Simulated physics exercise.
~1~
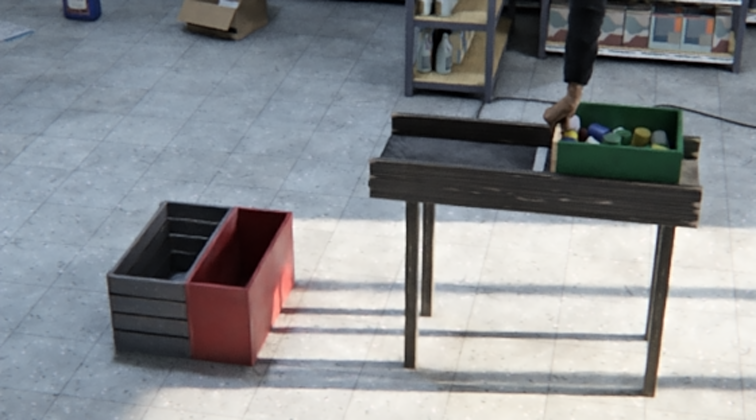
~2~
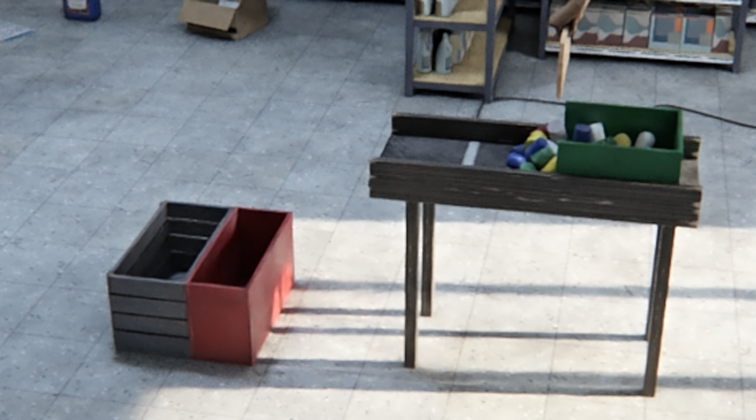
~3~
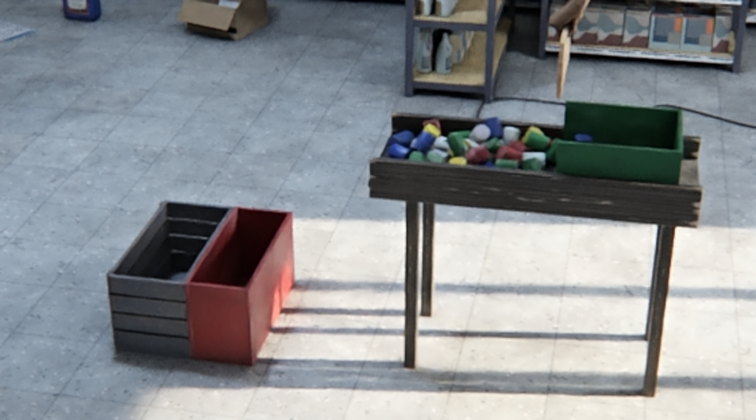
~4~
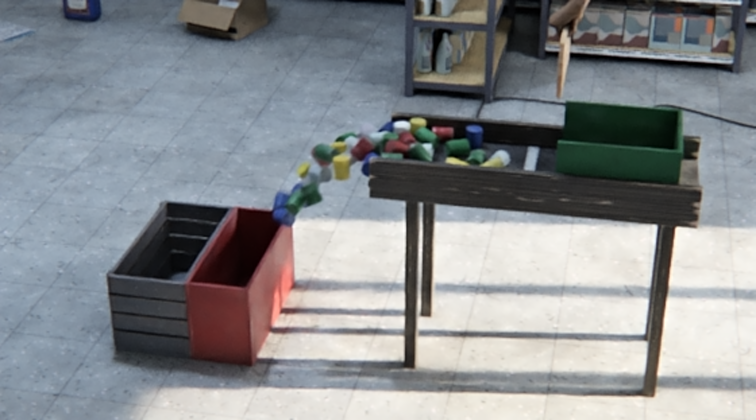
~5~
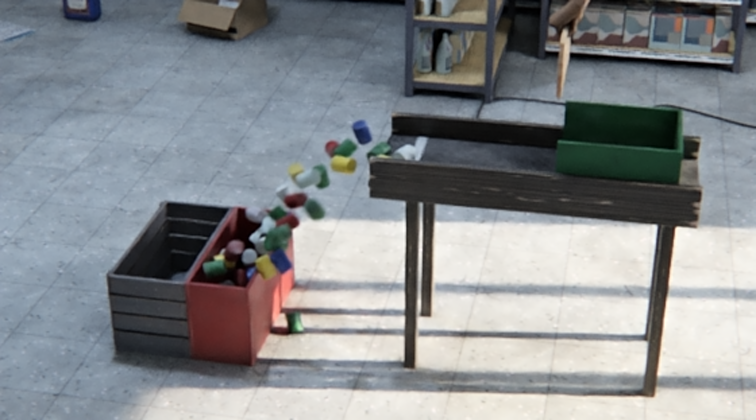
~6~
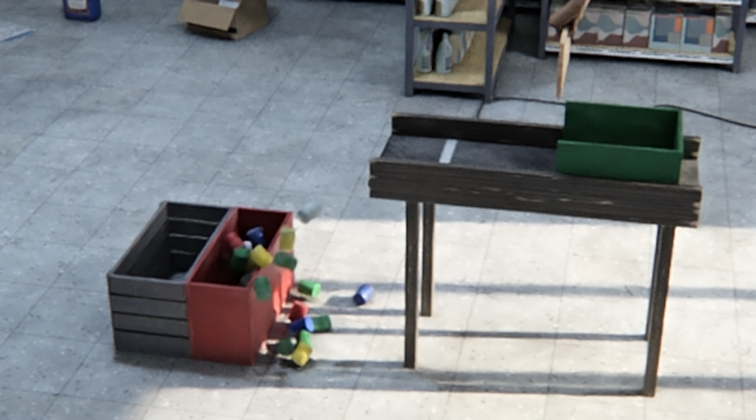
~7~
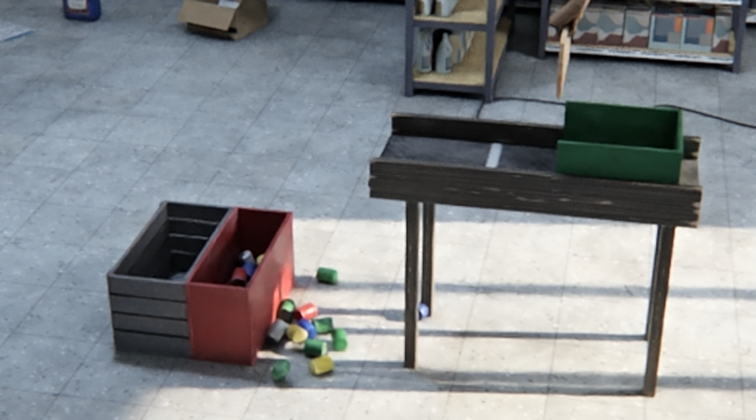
Hand lifting gate from green pen, belt carrying colourful jars left and dropping them into red bin, some scattering on floor.
